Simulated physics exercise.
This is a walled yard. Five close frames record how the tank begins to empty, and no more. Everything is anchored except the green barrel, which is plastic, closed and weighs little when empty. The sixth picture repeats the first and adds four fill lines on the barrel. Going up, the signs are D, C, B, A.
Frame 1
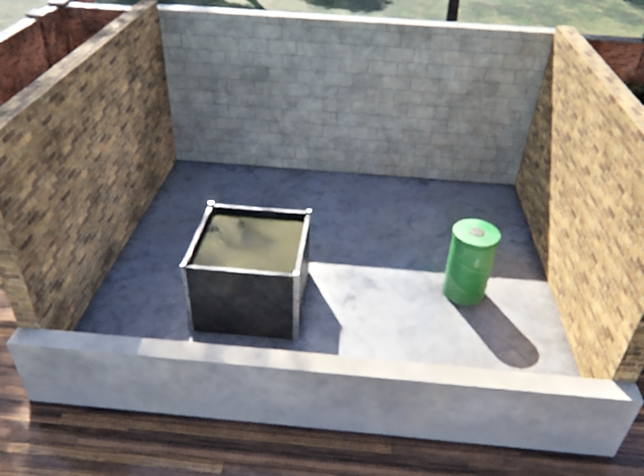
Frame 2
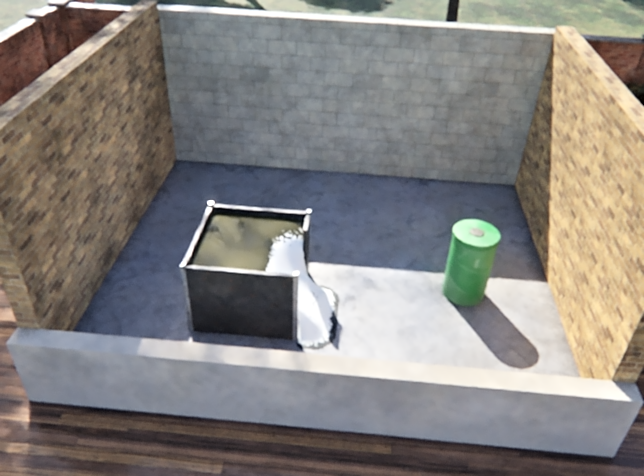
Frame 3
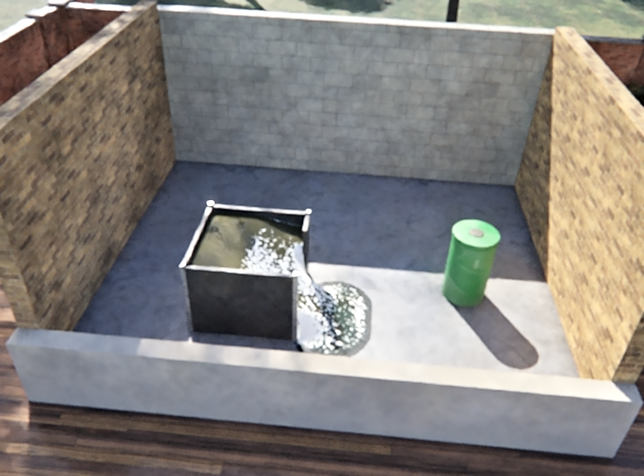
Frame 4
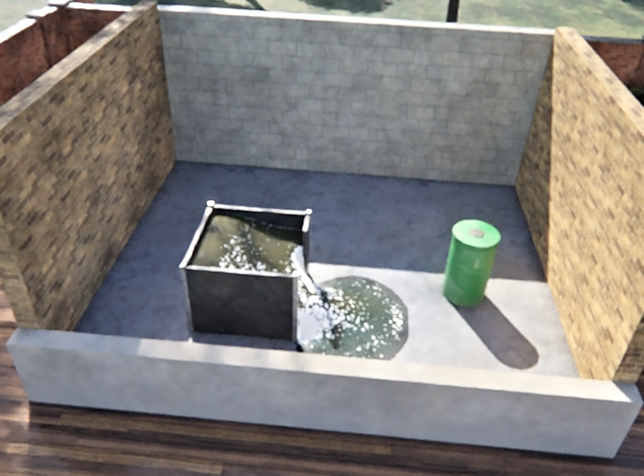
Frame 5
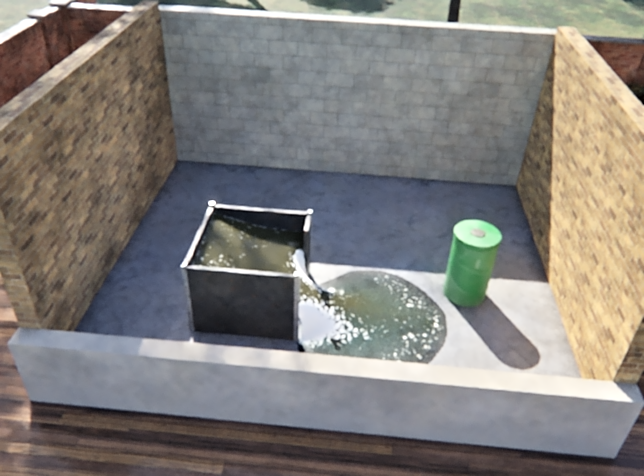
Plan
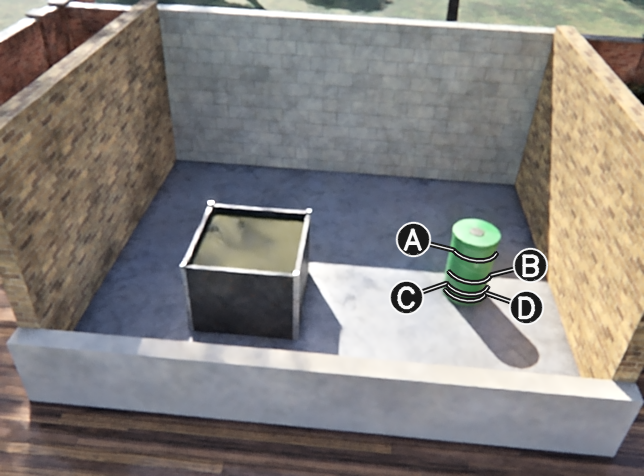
The clip opens on a walled yard with a full, dark square tank and a green barrel to its right. Water gushes over the tank's right side onto the floor, then spreads rightward in a widening, foam-flecked puddle toward the barrel, while the level in the tank lowers slightly.
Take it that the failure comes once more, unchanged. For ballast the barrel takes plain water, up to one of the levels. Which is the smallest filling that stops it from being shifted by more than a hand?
Choose B.
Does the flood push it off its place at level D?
Yes, that goes wrong.
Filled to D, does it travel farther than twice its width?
Yes, it does.
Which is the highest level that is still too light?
The answer is C.
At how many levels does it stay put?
Two of them.
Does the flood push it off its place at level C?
Yes, that goes wrong.
On the marked copy, A at (476, 260); B at (471, 282); C at (468, 294); D at (467, 300); from the bottom up D, C, B, A.
With A, it does not move.
With B, it shifts by a finger or two and stays.
With C, it is pushed about its own width away.
With D, it is pushed about 5 times its own width away.
